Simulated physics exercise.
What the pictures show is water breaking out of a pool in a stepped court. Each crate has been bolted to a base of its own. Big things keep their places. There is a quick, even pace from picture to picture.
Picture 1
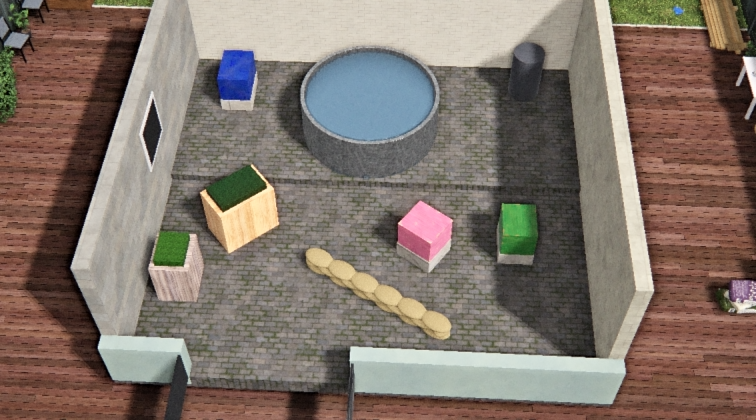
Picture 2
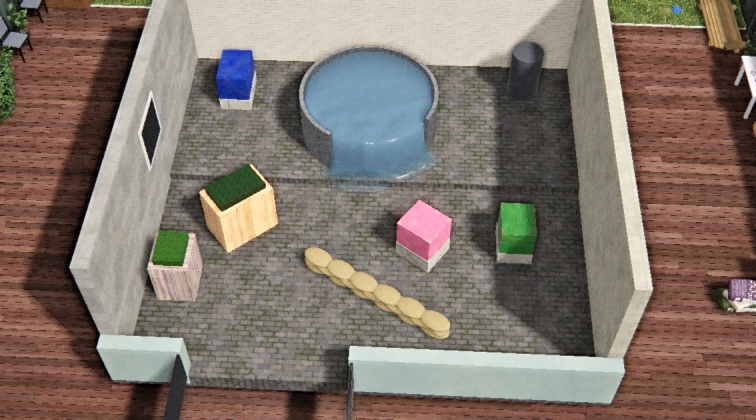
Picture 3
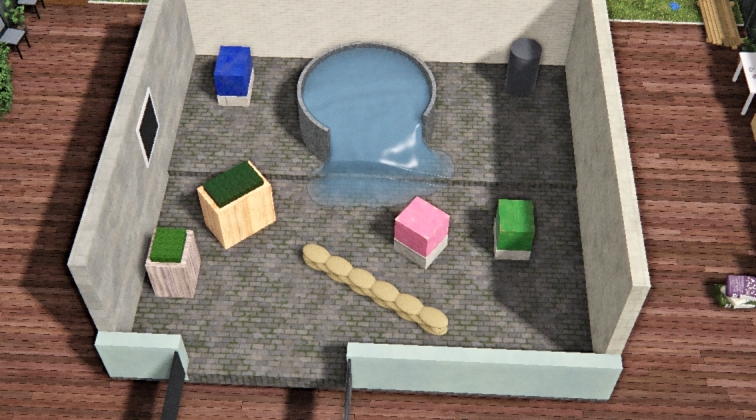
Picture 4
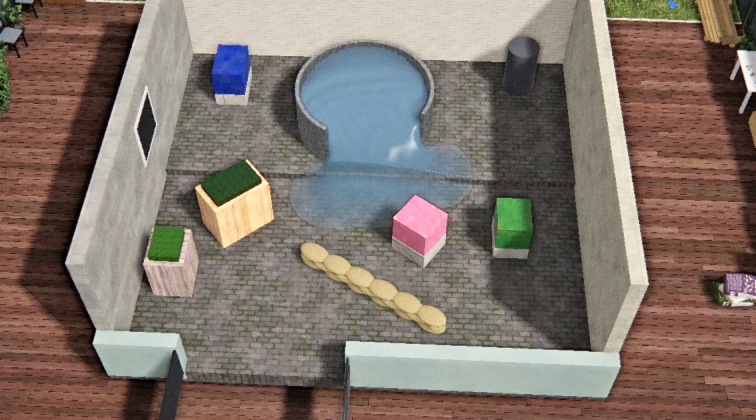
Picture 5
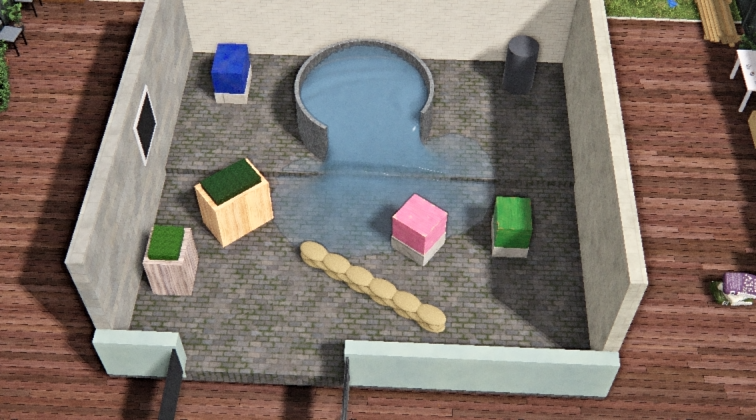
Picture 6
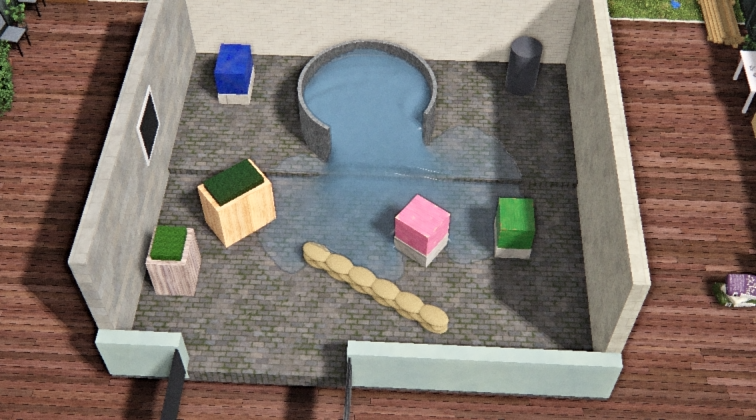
The clip opens on a walled, paved court where still water fills a round gray tank among colored blocks and a diagonal row of tan sacks. Water pours through a gap in the tank's front, then fans across the paving, spreading thinly around the pink block and toward the sacks.
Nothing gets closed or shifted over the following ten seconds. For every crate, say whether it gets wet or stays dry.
Pink crate: Wet; green crate: Wet; blue crate: Dry.
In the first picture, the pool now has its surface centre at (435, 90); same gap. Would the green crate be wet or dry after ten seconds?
The green one is wetted.
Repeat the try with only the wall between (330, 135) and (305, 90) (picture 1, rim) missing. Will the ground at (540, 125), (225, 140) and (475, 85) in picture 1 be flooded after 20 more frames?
Okay, the first is left untouched, the next is waterlogged, and the last is left untouched.
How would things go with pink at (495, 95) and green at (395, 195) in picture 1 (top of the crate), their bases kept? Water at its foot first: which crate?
The green crate.
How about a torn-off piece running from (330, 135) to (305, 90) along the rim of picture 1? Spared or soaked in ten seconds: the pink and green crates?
Note: Pink one is left dry; green one is left dry.
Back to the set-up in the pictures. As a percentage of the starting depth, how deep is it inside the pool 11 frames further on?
36 percent or thereabouts.
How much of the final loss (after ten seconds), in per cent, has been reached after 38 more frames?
Around 60 %.
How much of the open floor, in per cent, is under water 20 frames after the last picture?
I reckon 55 per cent or so.
A moment on, water covers 40 % of the floor; the pink crate water round its plinth, the green crate water round its plinth, the blue crate not reached.
Next, water covers 55 % of the floor; the pink crate water round its plinth, the green crate water round its plinth, the blue crate not reached.
Then, water covers 55 % of the floor; the pink crate water round its plinth, the green crate water round its plinth, the blue crate not reached.
Later, water covers 75 % of the floor; the pink crate water round its plinth, the green crate water round its plinth, the blue crate not reached.
In the end, water covers 75 % of the floor; the pink crate was topped, the green crate was topped, the blue crate stayed above the water.
